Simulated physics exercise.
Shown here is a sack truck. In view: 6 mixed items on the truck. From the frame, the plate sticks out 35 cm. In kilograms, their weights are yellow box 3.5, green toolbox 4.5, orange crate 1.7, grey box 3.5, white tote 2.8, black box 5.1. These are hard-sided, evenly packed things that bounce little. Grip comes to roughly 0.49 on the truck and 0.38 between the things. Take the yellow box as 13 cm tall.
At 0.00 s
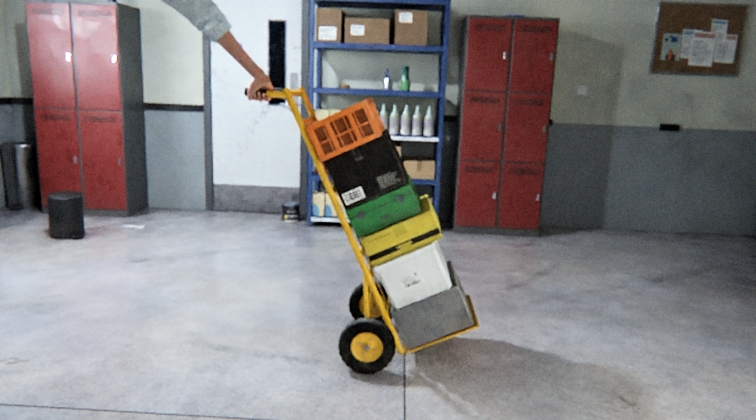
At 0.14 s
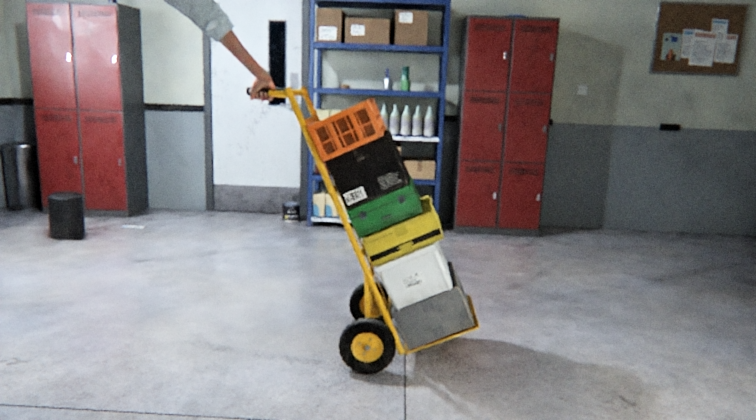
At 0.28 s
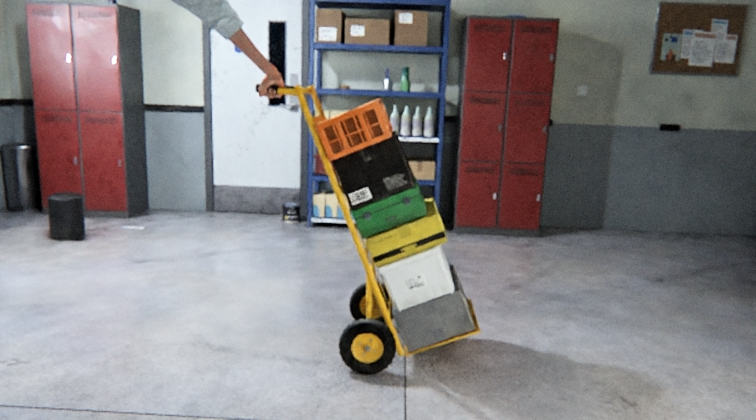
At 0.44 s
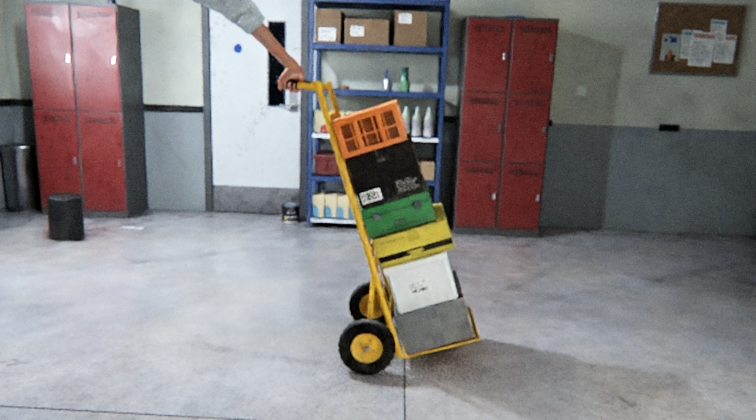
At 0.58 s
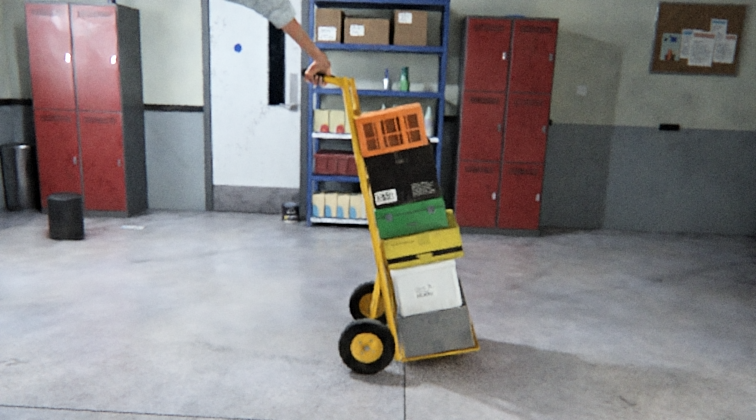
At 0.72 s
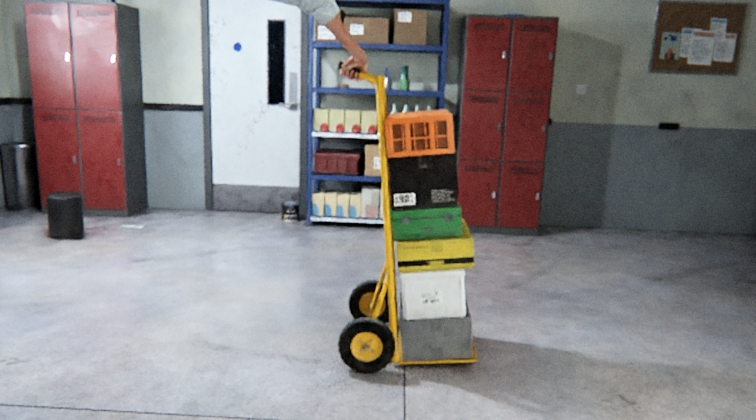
In a storeroom with a grey concrete floor, seen level from the side by a still camera, red lockers flank a white door and a blue shelving unit. A yellow hand truck with black tyres carries a stack with orange, black, green, yellow, white and grey items from top to bottom. A hand from the upper left grips its handle and swings it rightward, bringing the leaning truck nearly upright while its wheels stay in place.
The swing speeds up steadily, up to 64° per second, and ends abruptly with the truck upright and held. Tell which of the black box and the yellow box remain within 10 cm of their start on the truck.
In the end the black box will remain in place. The yellow box will remain in place.
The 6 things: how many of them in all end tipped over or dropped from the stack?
In total, 0.
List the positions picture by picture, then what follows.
In the first picture, truck 25° back; black box (367, 167); yellow box (402, 229).
In the second picture, truck 25° back; grey box (431, 303); white tote (414, 264).
In the third picture, truck 23° back; green toolbox (390, 206); orange crate (357, 127).
In the fourth picture, truck 18° back; grey box (433, 311); white tote (420, 270).
In the fifth picture, truck 13° back; green toolbox (411, 211); orange crate (392, 128).
In the sixth picture, truck 5° back; black box (423, 176); yellow box (433, 244).
After 1.02 s, truck upright; black box tipped 9° from how it sat near (468, 180); yellow box tipped 9° from how it sat near (458, 249); orange crate tipped 9° from how it sat.
After 1.92 s, truck upright; black box tipped 5° from how it sat near (455, 181); yellow box tipped 5° from how it sat near (451, 250); orange crate tipped 5° from how it sat.
At rest (2.7 s), all 6 in place, give or take 10 cm. In the last view, black box near (440, 182), yellow box near (442, 251).
